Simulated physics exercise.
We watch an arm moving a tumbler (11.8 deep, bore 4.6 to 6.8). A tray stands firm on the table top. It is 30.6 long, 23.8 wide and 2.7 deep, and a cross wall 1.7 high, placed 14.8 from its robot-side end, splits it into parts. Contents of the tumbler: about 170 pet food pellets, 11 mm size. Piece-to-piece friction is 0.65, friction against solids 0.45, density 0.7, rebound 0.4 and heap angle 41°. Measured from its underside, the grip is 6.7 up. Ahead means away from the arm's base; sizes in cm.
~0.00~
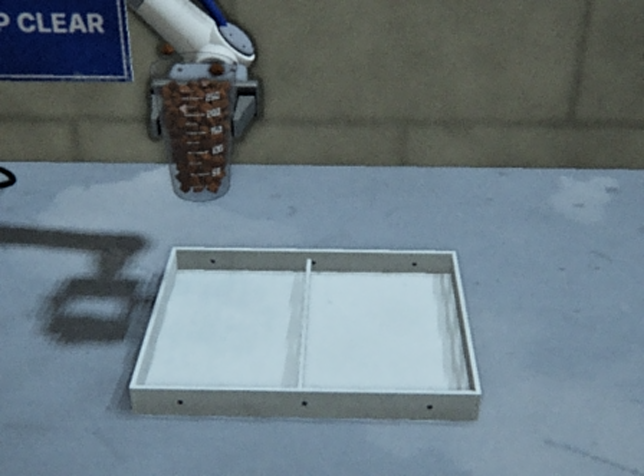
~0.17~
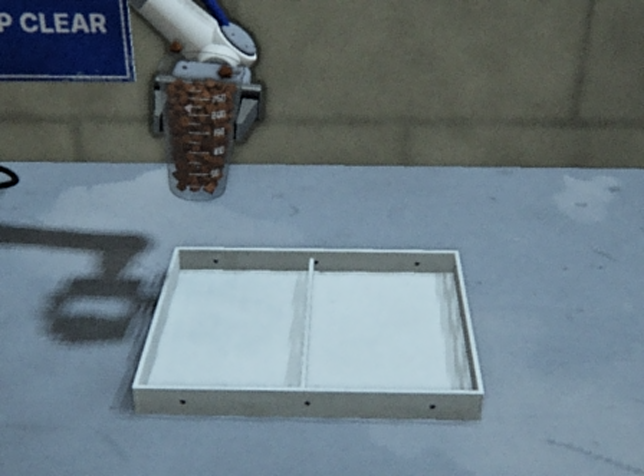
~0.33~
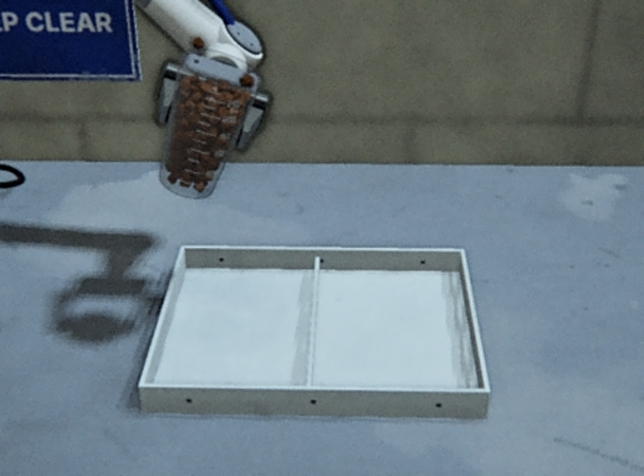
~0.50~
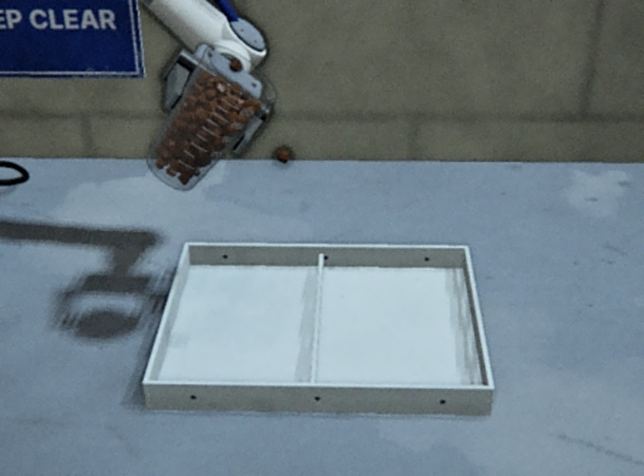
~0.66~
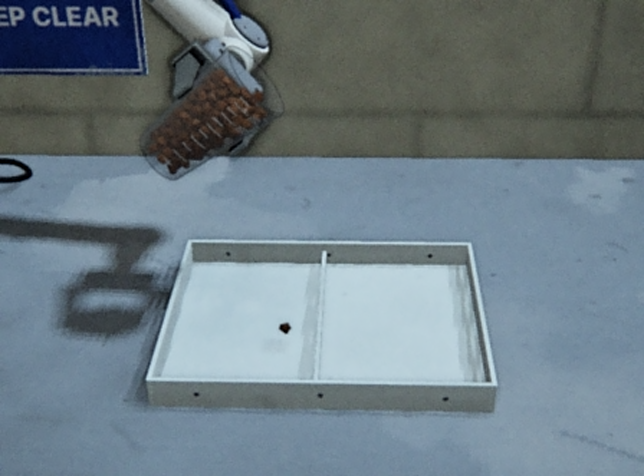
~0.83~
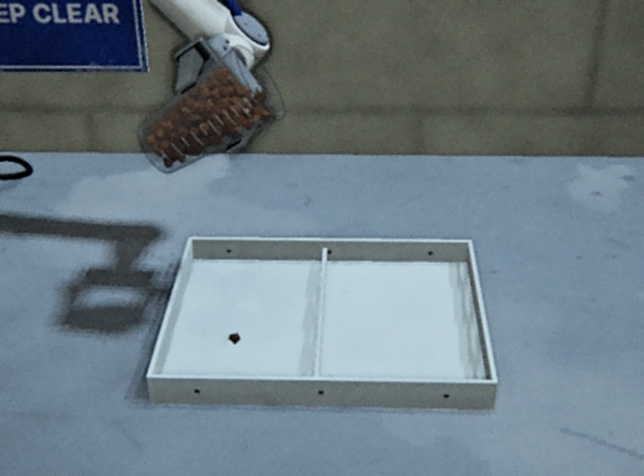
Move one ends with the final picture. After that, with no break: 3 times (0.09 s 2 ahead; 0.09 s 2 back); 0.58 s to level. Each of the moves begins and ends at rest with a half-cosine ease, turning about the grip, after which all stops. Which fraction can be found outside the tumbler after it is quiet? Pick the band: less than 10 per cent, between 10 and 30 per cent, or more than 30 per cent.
The share is less than 10 per cent.
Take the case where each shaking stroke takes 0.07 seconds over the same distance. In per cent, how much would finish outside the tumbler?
About 10 per cent in that case.
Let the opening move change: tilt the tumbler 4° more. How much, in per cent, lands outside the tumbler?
Estimate: Around 5 per cent.
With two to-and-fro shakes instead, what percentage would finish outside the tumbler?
In that case, some 0 per cent.
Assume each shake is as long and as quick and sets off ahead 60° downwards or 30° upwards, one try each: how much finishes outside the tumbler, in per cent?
First try about 0 %, second try about 10 %.
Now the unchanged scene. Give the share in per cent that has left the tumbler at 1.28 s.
Roughly 0 percent is out.
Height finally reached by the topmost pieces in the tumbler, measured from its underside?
I'd say close to 12.0 cm.
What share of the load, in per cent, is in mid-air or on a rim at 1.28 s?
Logged share: Close to 1 per cent.
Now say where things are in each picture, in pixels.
Tumbler middle at (198, 131), level; upper third of the load around (194, 101), from x 165 to 225, top at y 50; 174 in the tumbler, in the first picture.
Tumbler middle at (199, 131), tilted 5° forward; upper third of the load around (199, 100), from x 170 to 230, top at y 45, in the second picture.
Tumbler middle at (203, 129), tilted 19° forward; upper third of the load around (206, 99), from x 170 to 245, top at y 45, in the third picture.
Tumbler middle at (204, 125), tilted 37° forward; upper third of the load around (216, 101), from x 160 to 285, top at y 65; 173 in the tumbler, 1 in flight or on a rim, in the fourth picture.
Tumbler middle at (206, 121), tilted 51° forward; upper third of the load around (219, 99), from x 155 to 285, top at y 75; 173 in the tumbler, 1 in the robot-side part, in the fifth picture.
Tumbler middle at (206, 117), tilted 56° forward; upper third of the load around (219, 96), from x 150 to 265, top at y 70; 173 in the tumbler, 1 in the robot-side part, in the sixth picture.
By 1.28 s, tilted 56° forward, highest piece 26 above the table; 171 in the tumbler, 1 in the robot-side part, 2 in flight or on a rim.
By 1.73 s, tilted 18° forward, highest piece 28 above the table; 171 in the tumbler, 2 in the far-side part, 1 in the robot-side part.
By 2.15 s, level, highest piece 29 above the table; 171 in the tumbler, 2 in the far-side part, 1 in the robot-side part.
By 3.20 s, level, highest piece 29 above the table; 171 in the tumbler, 2 in the far-side part, 1 in the robot-side part.
Final count, 171 in the tumbler, 2 in the far-side part, 1 in the robot-side part. That is 2 % outside the tumbler.
